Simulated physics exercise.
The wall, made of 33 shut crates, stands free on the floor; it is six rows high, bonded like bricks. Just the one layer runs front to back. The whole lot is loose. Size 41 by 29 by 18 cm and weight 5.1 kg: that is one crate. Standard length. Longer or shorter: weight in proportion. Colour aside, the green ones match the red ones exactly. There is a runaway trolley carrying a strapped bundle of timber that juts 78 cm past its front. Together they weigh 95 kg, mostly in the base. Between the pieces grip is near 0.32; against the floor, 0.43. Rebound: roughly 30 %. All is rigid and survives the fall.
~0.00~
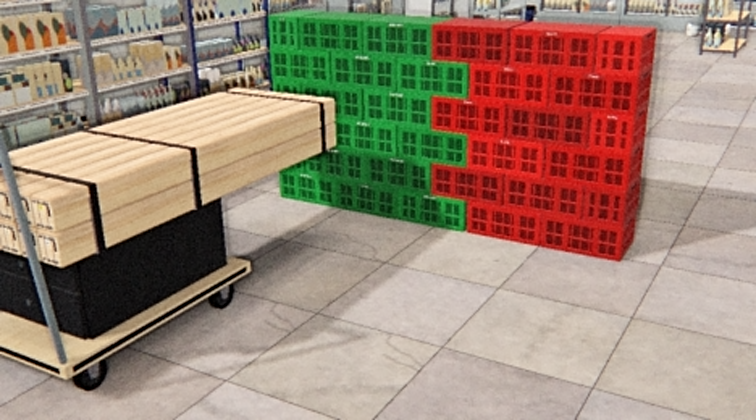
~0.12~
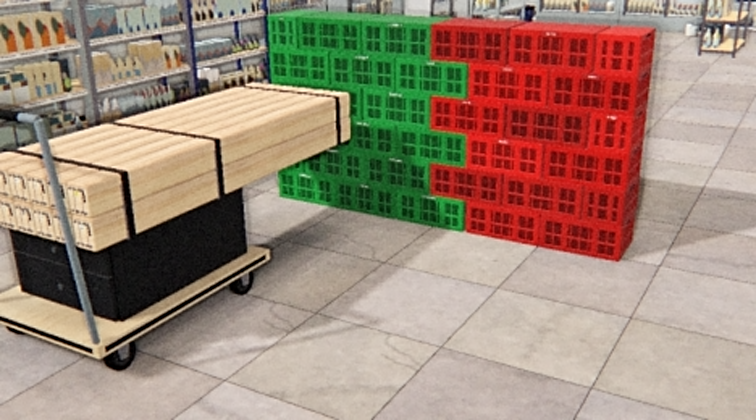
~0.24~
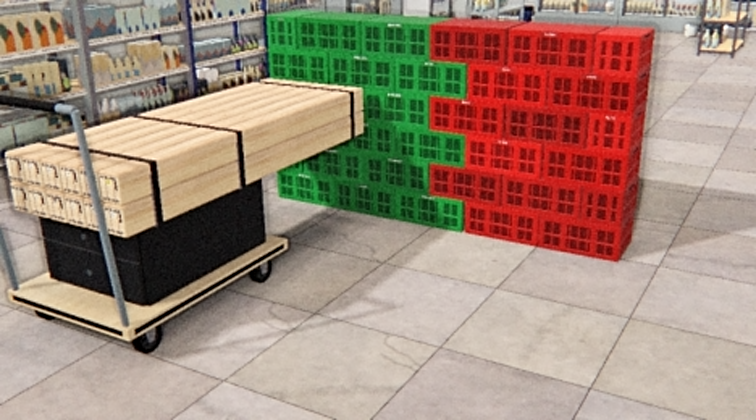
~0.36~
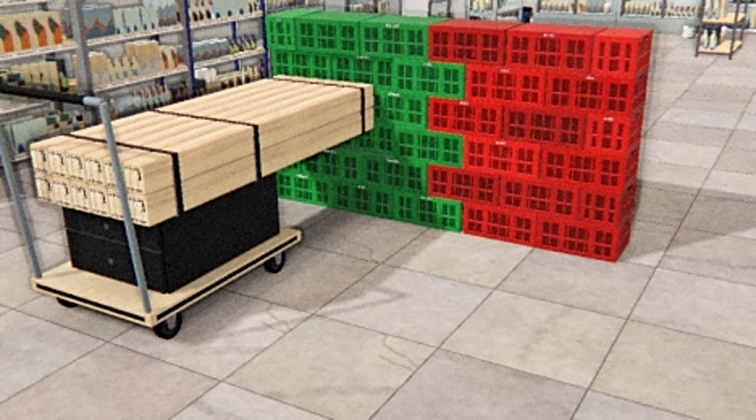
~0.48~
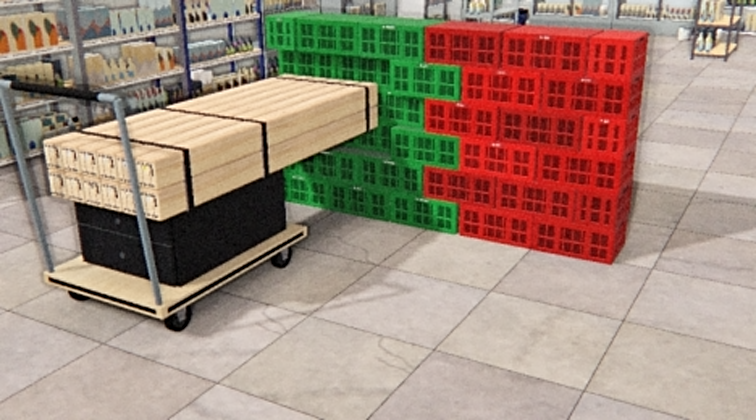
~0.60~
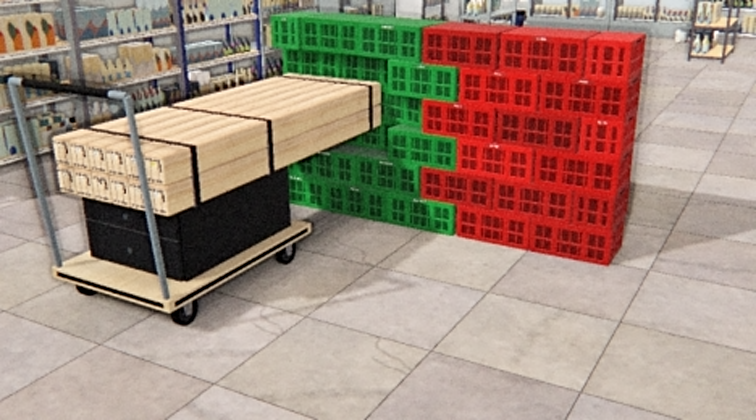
A wall of crates, green on the left and red on the right, stands six rows high on a grey tiled floor in a shop-like space, seen from slightly above by a still camera. At left, a flatbed trolley carries long strapped pale timber on a black box, with stocked shelves behind. The trolley rolls rightward, slowing, and the timber's end pushes some green crates slightly back.
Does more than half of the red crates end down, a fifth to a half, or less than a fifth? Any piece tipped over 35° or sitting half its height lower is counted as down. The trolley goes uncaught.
Less than a fifth of them end down.
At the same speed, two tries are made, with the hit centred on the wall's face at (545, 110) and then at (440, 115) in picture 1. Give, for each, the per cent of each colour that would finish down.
Down by colour - green: 10%, then 0%; red: 50%, then 0%.
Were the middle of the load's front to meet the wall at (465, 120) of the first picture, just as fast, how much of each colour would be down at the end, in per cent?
For green it's 30 per cent, for red 60 per cent.
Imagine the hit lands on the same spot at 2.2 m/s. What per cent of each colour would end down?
Green 60%, red 0%.
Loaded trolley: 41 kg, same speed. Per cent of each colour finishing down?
Down at the end: Green 0 per cent, red 0 per cent.
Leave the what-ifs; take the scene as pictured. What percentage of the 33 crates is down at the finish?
Share: Approx. 40 %.
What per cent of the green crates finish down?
Of the green ones, 70 in a hundred finish down.
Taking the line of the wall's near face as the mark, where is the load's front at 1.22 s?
30 cm past it.
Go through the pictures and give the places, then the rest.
In the first frame (we follow the side turned to the camera), load (329, 115) 38 cm short of the wall; top red crate (618, 55); top green crate (283, 33); no piece has moved.
In the second frame, load (344, 109) 23 cm short of the wall; top red crate (617, 55).
In the third frame, load (358, 104) 9 cm short of the wall; top red crate (616, 56).
In the fourth frame, load (368, 100) 40 mm into the wall's line; top red crate (615, 57); 7 stirred so far.
In the fifth frame, load (373, 98) 13 cm into the wall's line; top red crate (610, 59); top green crate (280, 33) displaced 41 mm; 11 stirred so far.
In the sixth frame, load (376, 97) 19 cm into the wall's line; top red crate (608, 60); top green crate (284, 33) displaced 11 cm; 12 stirred so far.
Around 0.92 s, load 27 cm past the wall's line, still rolling; none of the 15 red crates down (0 of 33 in all colours); top red crate unmoved; top green crate tipped 17°.
Around 1.22 s, load 31 cm past the wall's line, still rolling; 1 of the 15 red crates down (13 of 33 in all colours); top red crate unmoved; top green crate tipped 50°, 32 cm lower.
Around 1.66 s, load 34 cm past the wall's line, stopped; 1 of the 15 red crates down (13 of 33 in all colours); top red crate unmoved; top green crate on its side.
Finally (2.5 s), load 34 cm past the wall's line, stopped; 1 of the 15 red crates down (13 of 33 in all colours); top red crate unmoved; top green crate upside down. That is 7 per cent. Seen by the last camera, middles, top red crate near (616, 56), top green crate near (498, 114).
